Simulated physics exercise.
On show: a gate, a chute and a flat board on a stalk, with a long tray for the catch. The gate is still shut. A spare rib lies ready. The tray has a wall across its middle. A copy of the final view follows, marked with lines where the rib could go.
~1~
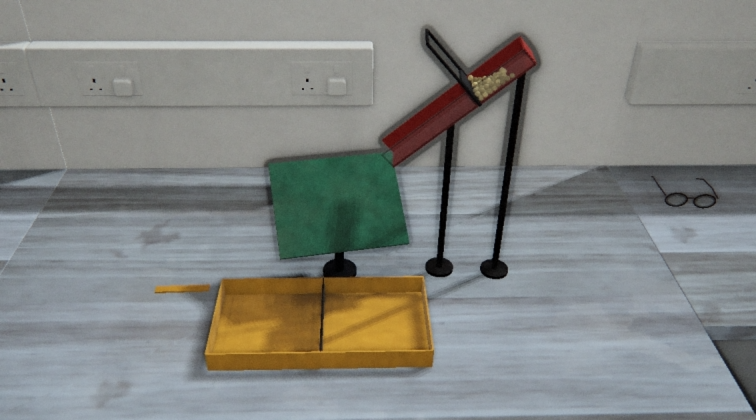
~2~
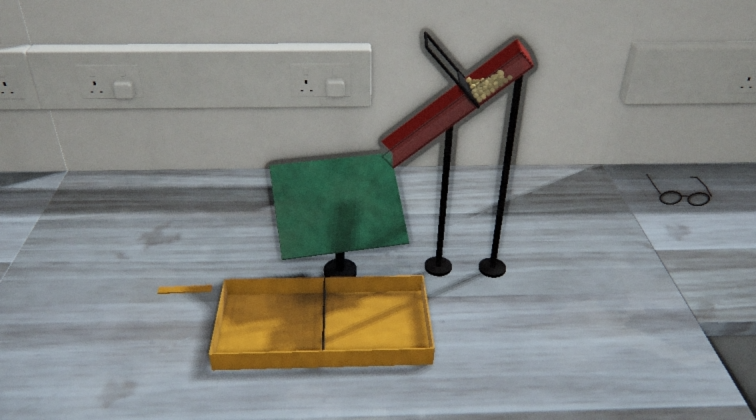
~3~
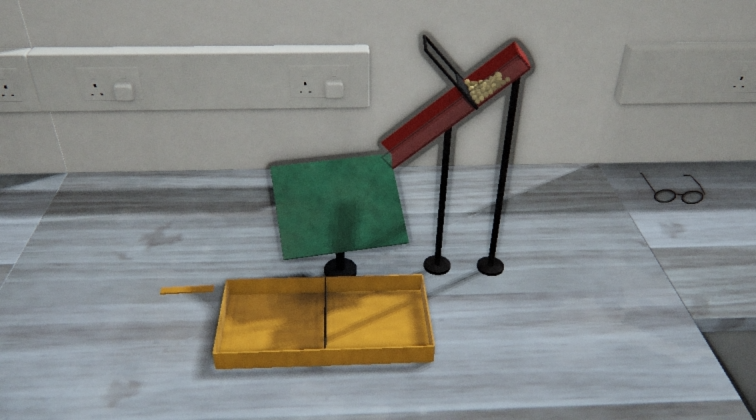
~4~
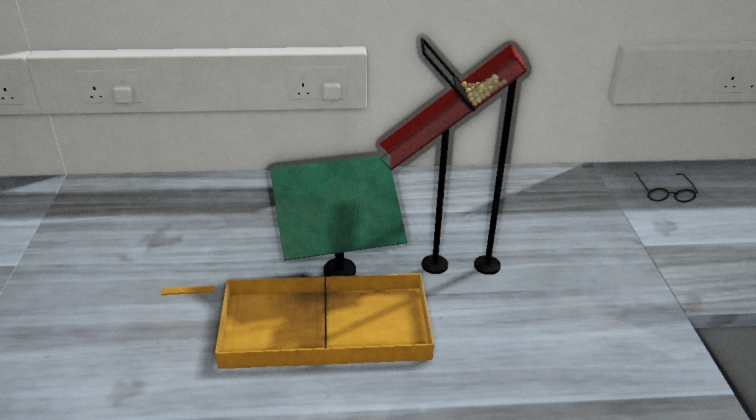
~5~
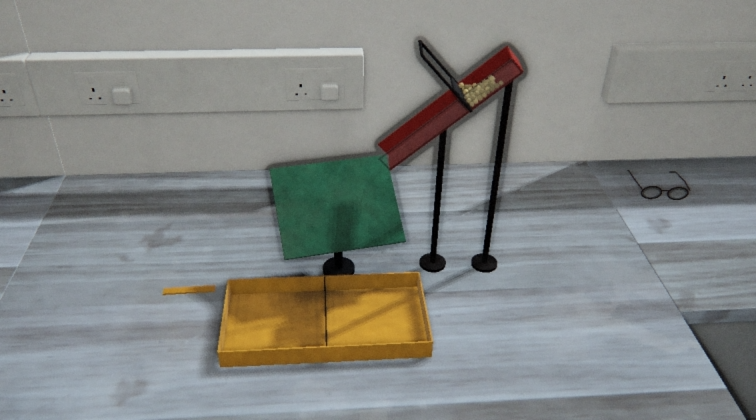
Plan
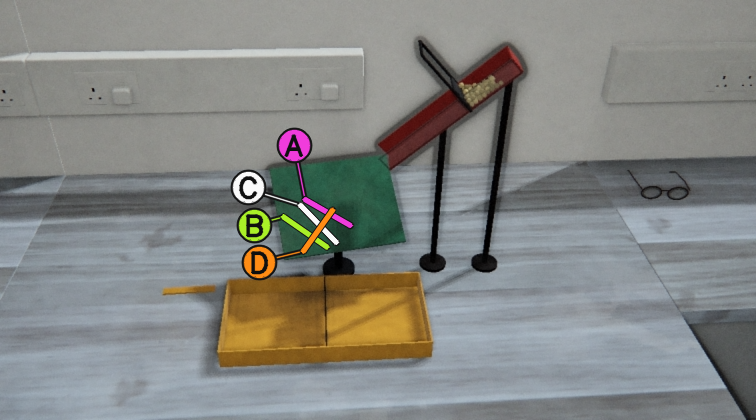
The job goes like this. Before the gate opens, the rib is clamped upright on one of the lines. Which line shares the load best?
D is best.
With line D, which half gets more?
Left.
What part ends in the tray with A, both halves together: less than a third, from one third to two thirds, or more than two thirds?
It is more than two thirds.
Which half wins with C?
More lands on the right.
On the marked copy, line A from (305, 199) to (350, 225); line B from (283, 216) to (326, 247); line C from (300, 205) to (336, 242); line D from (332, 210) to (303, 251).
For line A, of what is caught, about a tenth in the left half, the larger part in the right.
For line B, of what is caught, about a tenth in the left half, the larger part in the right.
For line C, of what is caught, about a tenth in the left half, almost all in the right.
For line D, of what is caught, roughly two thirds in the left half, roughly a third in the right.
